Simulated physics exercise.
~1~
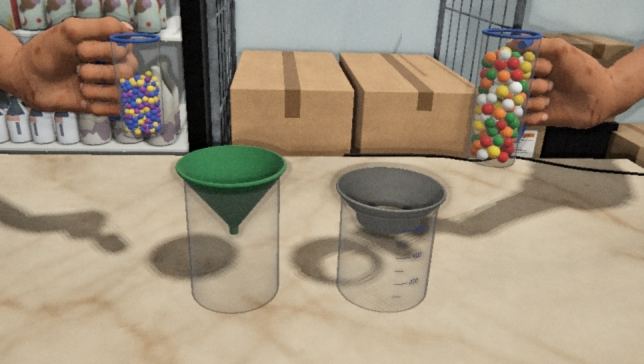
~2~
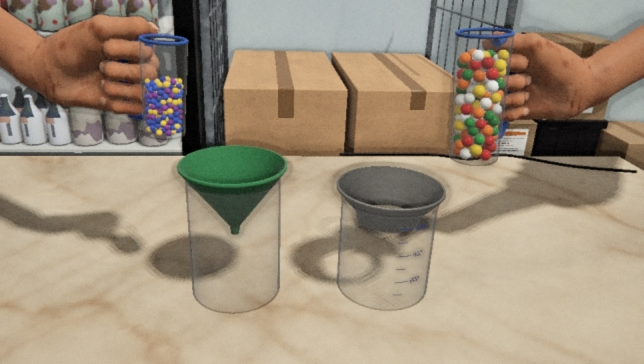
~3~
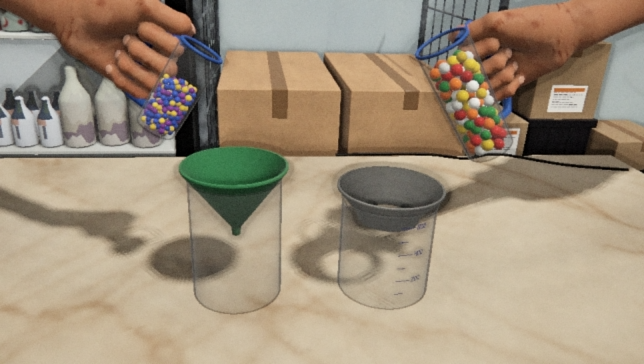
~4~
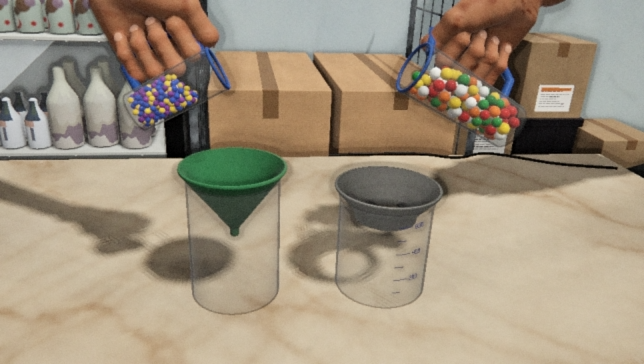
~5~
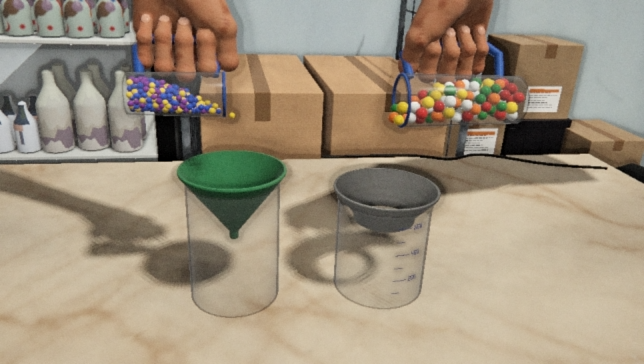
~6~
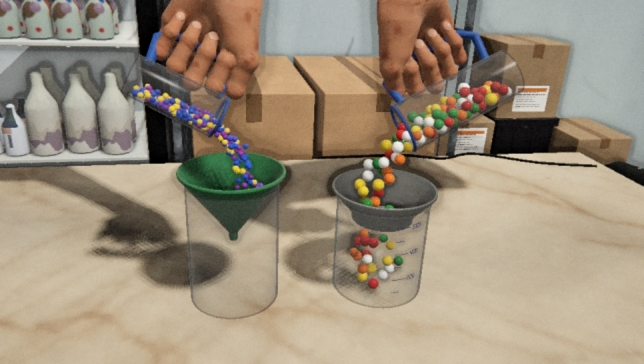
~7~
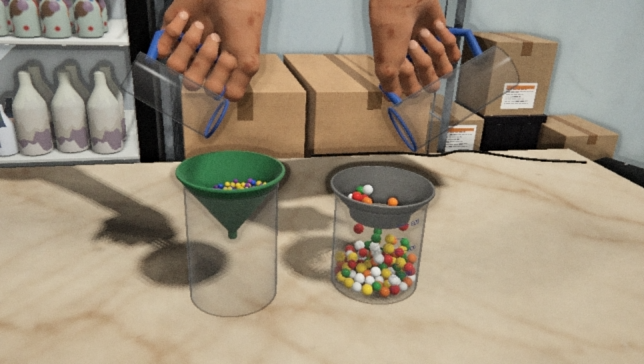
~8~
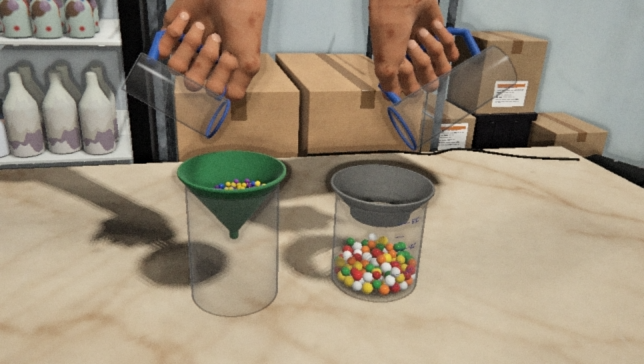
Two hands, each holding a clear blue-rimmed cup of small balls, move inward over a marble-patterned table, seen from the front and slightly above as the view drifts gently sideways. Below stand two clear jars, a green funnel in the left and a gray one in the right, with cardboard boxes and bottle-lined shelves behind. The hands tip the cups, pouring tiny blue and yellow balls left and larger multicoloured ones right. The right balls drop through into their jar. At the end, the left balls sit stuck in the green funnel above an empty jar, while the gray funnel has cleared.
